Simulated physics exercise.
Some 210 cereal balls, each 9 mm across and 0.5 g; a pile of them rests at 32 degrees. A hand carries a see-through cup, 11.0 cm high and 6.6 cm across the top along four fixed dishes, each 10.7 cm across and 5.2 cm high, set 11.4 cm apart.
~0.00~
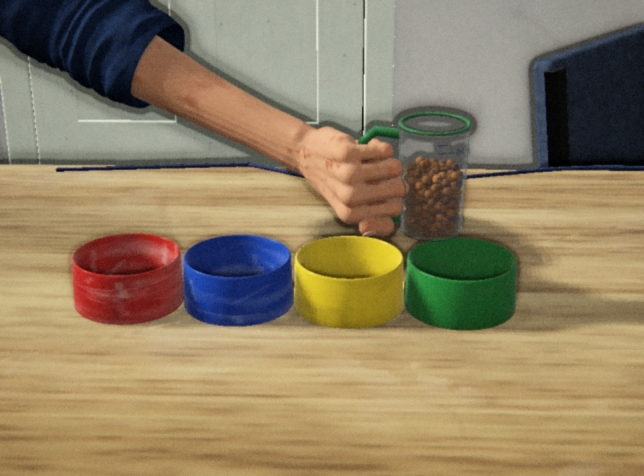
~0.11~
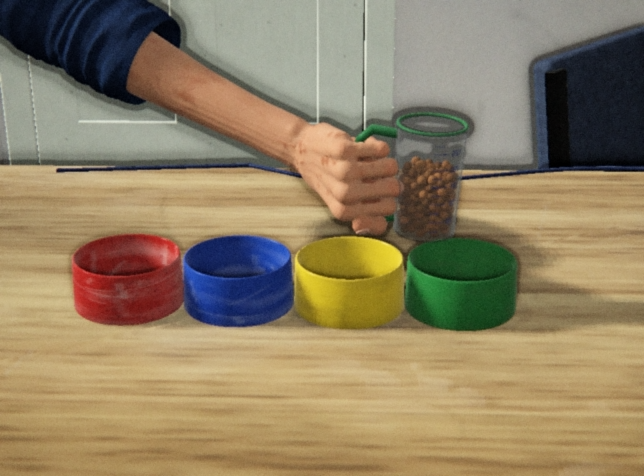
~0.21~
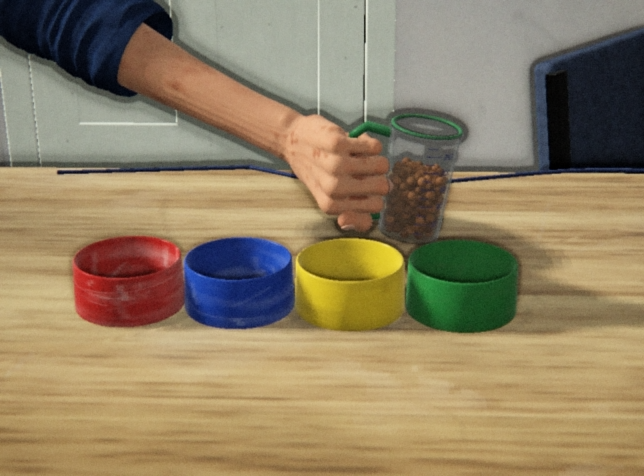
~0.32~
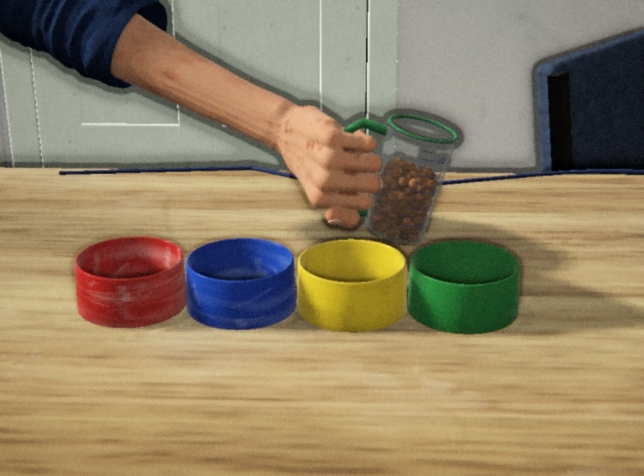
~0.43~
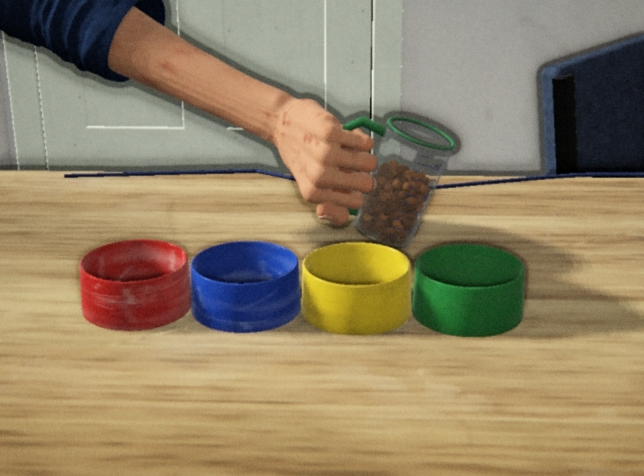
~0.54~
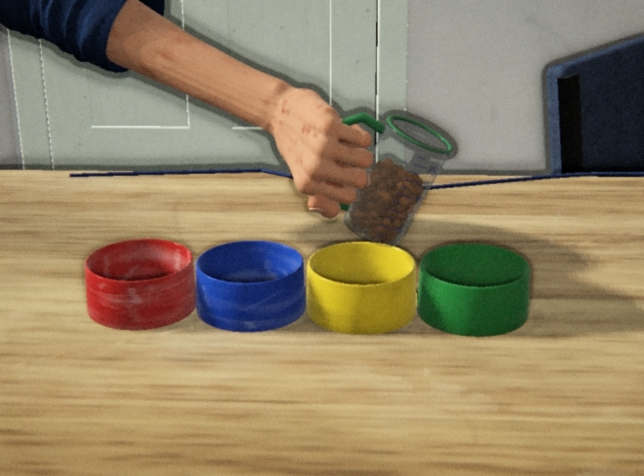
On a wooden table, a hand holds a clear cup of small brown pieces behind red, blue, yellow and green dishes, then moves it a short way left while gradually tilting its top toward the right.
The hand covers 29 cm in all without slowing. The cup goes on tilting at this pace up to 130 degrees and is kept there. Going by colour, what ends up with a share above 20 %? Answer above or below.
Red dish: Below; blue dish: Above; green dish: Below; yellow dish: Below; on the counter: Below.
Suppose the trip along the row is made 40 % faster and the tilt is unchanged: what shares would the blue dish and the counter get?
Then: Blue 100; counter 0.
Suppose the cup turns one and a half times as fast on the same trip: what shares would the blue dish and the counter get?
Blue 10; counter 10.
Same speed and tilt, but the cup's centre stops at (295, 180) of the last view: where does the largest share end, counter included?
The winner: Yellow.
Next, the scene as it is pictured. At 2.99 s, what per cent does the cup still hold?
About 0 per cent.
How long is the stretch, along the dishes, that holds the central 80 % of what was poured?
About 6 cm.
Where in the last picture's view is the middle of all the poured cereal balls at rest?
Around (254, 293).
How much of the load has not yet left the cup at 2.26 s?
Some 85 per cent of the load.
After 1.57 s, tilt 79 degrees; cup holds 100 %.
After 2.26 s, tilt 114 degrees; cup holds 85 %, blue 15 %.
After 2.99 s, tilt 130 degrees; cup holds 0 %, blue 100 %.
By 3.3 s all is still; red 0 %, blue 100 %, green 0 %, yellow 0 %, counter 0 %.
